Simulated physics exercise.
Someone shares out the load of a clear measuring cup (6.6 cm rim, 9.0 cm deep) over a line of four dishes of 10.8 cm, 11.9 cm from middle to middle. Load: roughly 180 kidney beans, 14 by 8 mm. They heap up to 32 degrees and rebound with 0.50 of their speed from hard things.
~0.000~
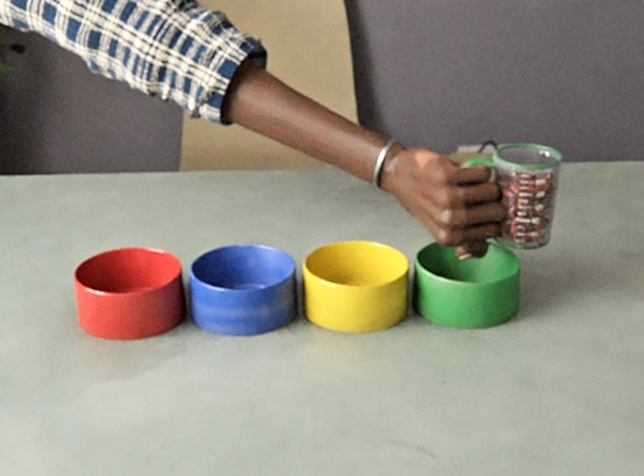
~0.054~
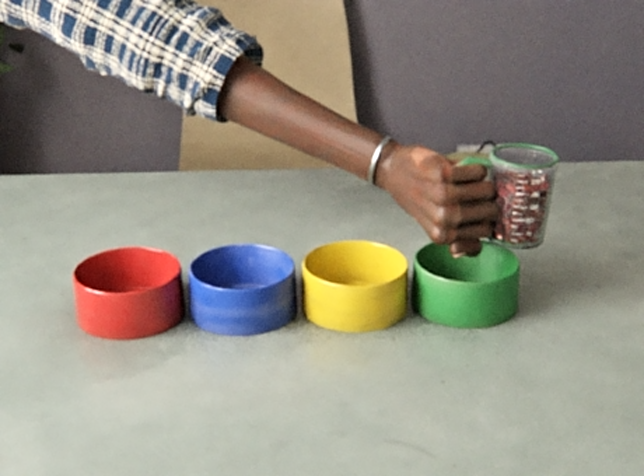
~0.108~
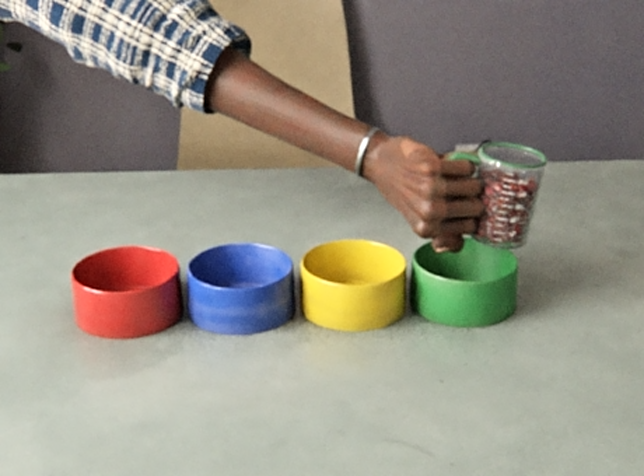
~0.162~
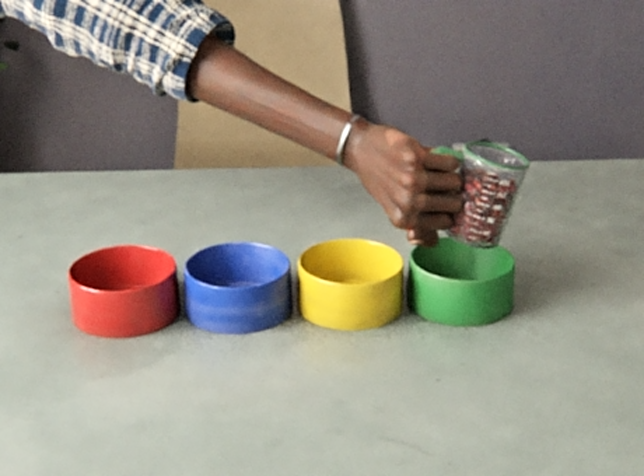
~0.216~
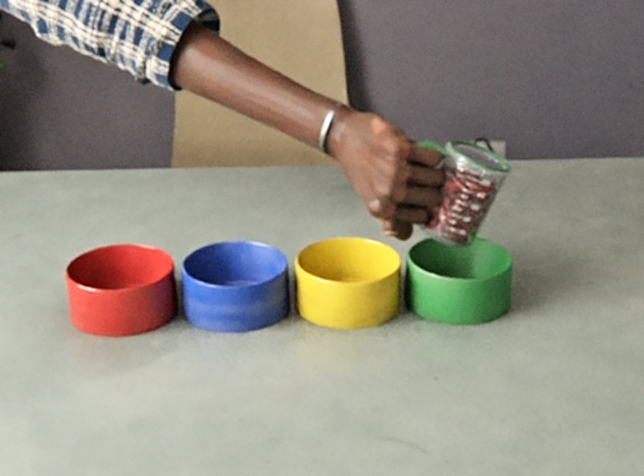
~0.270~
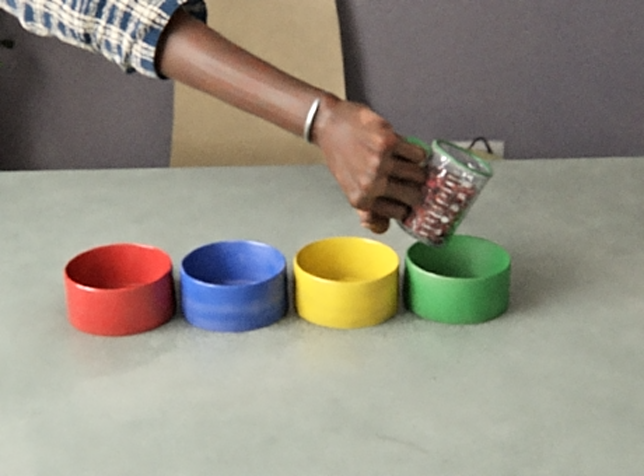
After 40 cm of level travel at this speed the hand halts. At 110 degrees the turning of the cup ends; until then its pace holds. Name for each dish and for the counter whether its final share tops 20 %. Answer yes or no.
Red no, blue yes, green no, yellow no, counter yes.
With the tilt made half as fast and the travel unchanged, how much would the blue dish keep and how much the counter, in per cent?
In that case blue 60, counter 30.
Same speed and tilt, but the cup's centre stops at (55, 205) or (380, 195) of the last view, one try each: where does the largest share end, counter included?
Most goes to: Red; green.
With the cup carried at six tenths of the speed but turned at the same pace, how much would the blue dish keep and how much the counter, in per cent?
Then: Blue 30, counter 10.
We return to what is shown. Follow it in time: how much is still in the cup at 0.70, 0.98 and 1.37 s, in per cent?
About 100, 85, 40.
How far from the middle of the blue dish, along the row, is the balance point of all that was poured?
About 3 cm to its left.
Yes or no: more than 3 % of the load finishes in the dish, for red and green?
Red yes, green no.
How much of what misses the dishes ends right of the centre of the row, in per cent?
Roughly 0 per cent.
After 0.70 s, tilt 80 degrees; cup holds 100 %.
Then, at 0.98 s, tilt 110 degrees; cup holds 85 %, blue 15 %.
After 1.37 s, tilt 110 degrees; cup holds 40 %, red 5 %, blue 40 %.
At rest (2.7 s), red 10 %, blue 65 %, green 0 %, yellow 0 %, counter 30 %.
